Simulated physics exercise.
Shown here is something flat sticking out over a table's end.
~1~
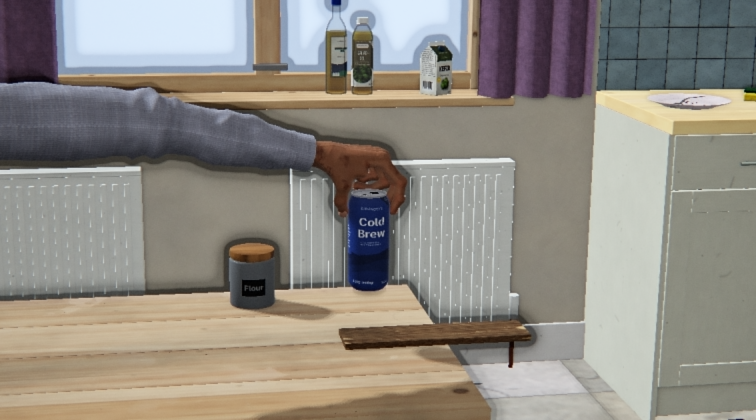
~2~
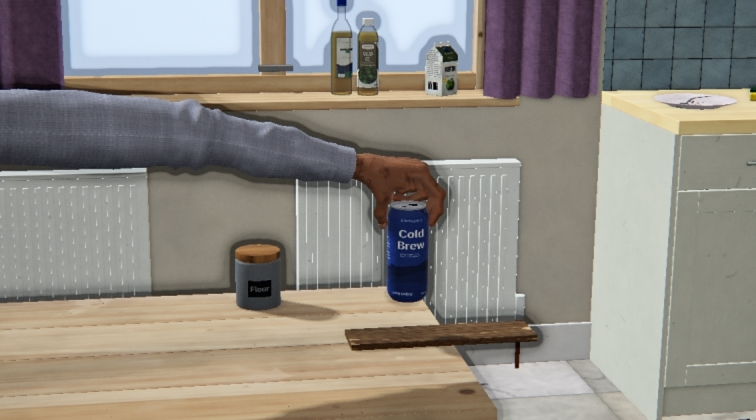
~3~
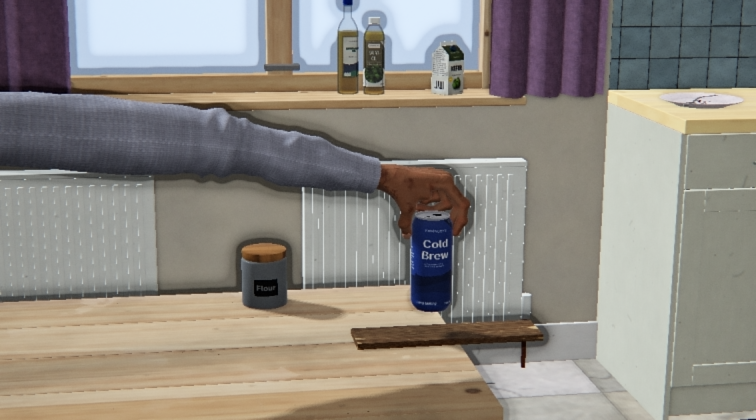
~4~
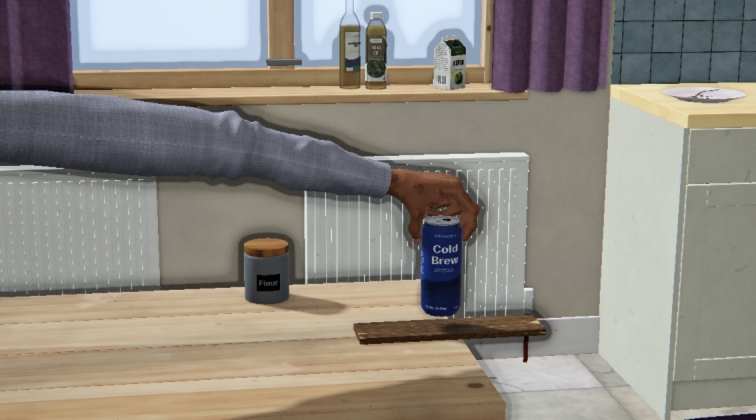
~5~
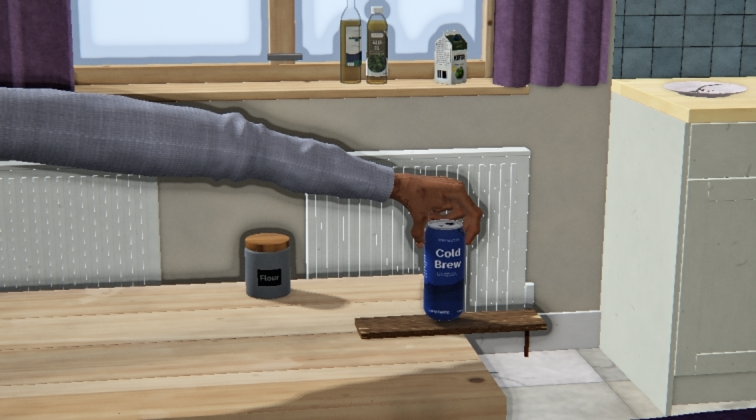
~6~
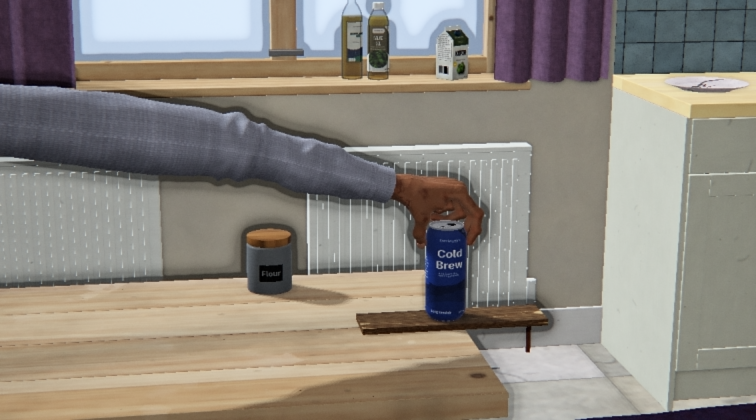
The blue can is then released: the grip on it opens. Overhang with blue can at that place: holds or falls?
The result will most likely be balance.
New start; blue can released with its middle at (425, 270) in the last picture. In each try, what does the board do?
It remains balanced.
Then, 0.30 s after the last picture, nothing has stirred.
Then, 0.70 s after the last picture, blue can resting near (446, 271).
At rest, all 3 in place. Seen from the same camera at the end, blue can near (446, 271). The board keeps its balance.
